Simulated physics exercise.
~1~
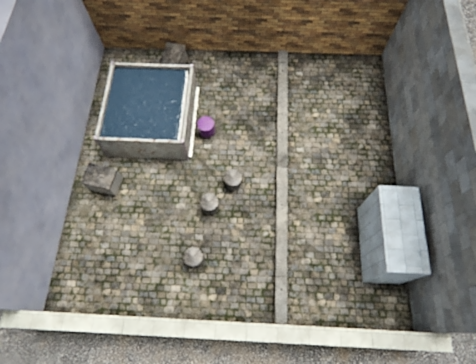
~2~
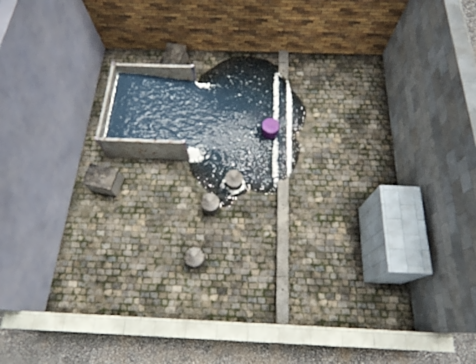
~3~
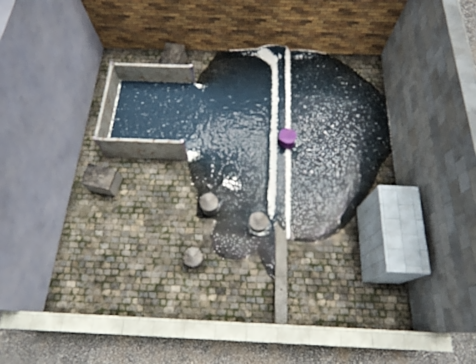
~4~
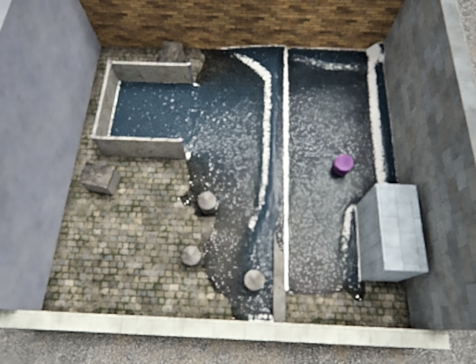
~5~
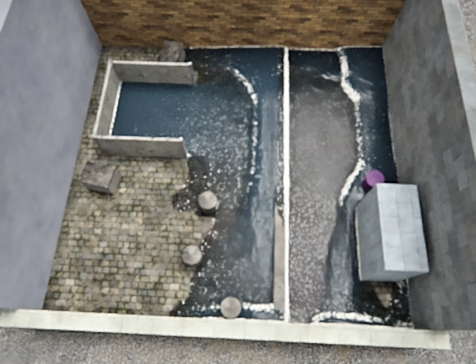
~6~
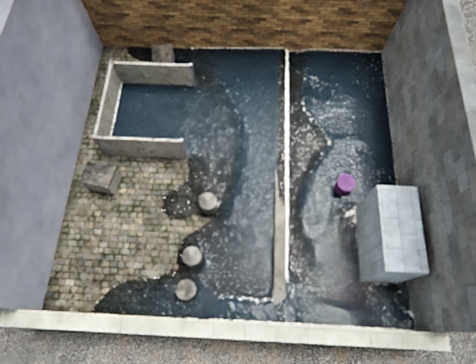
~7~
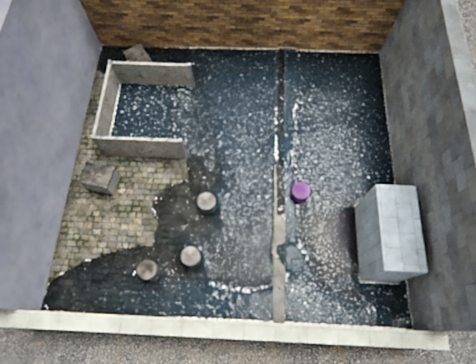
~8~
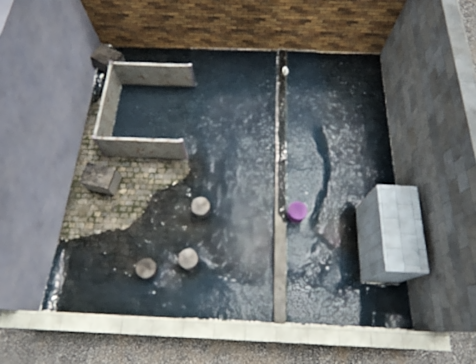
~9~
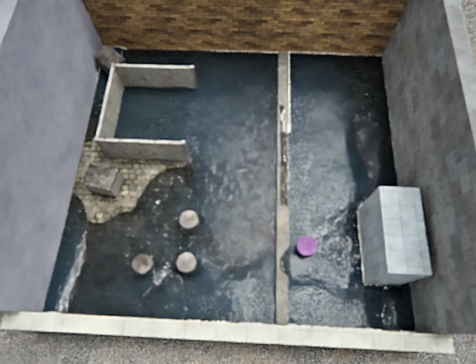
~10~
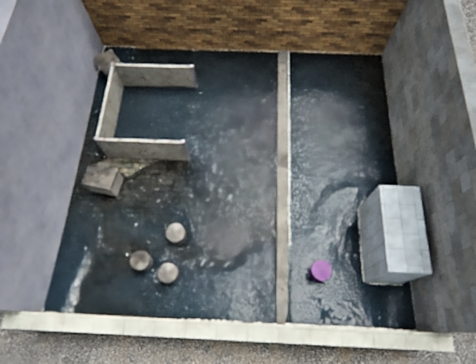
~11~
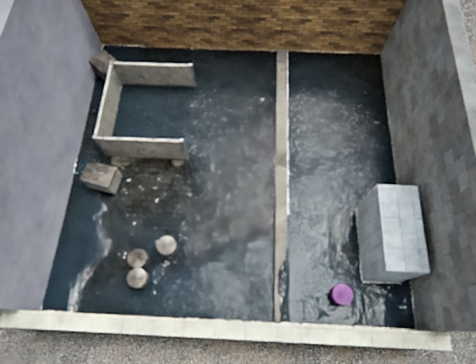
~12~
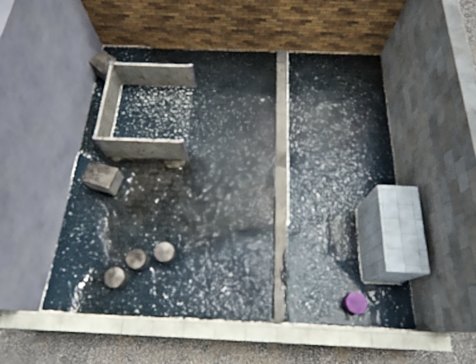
Concrete tank's side bursting open, water flooding a paved yard, carrying a purple pail over a kerb and shifting grey pails leftward.
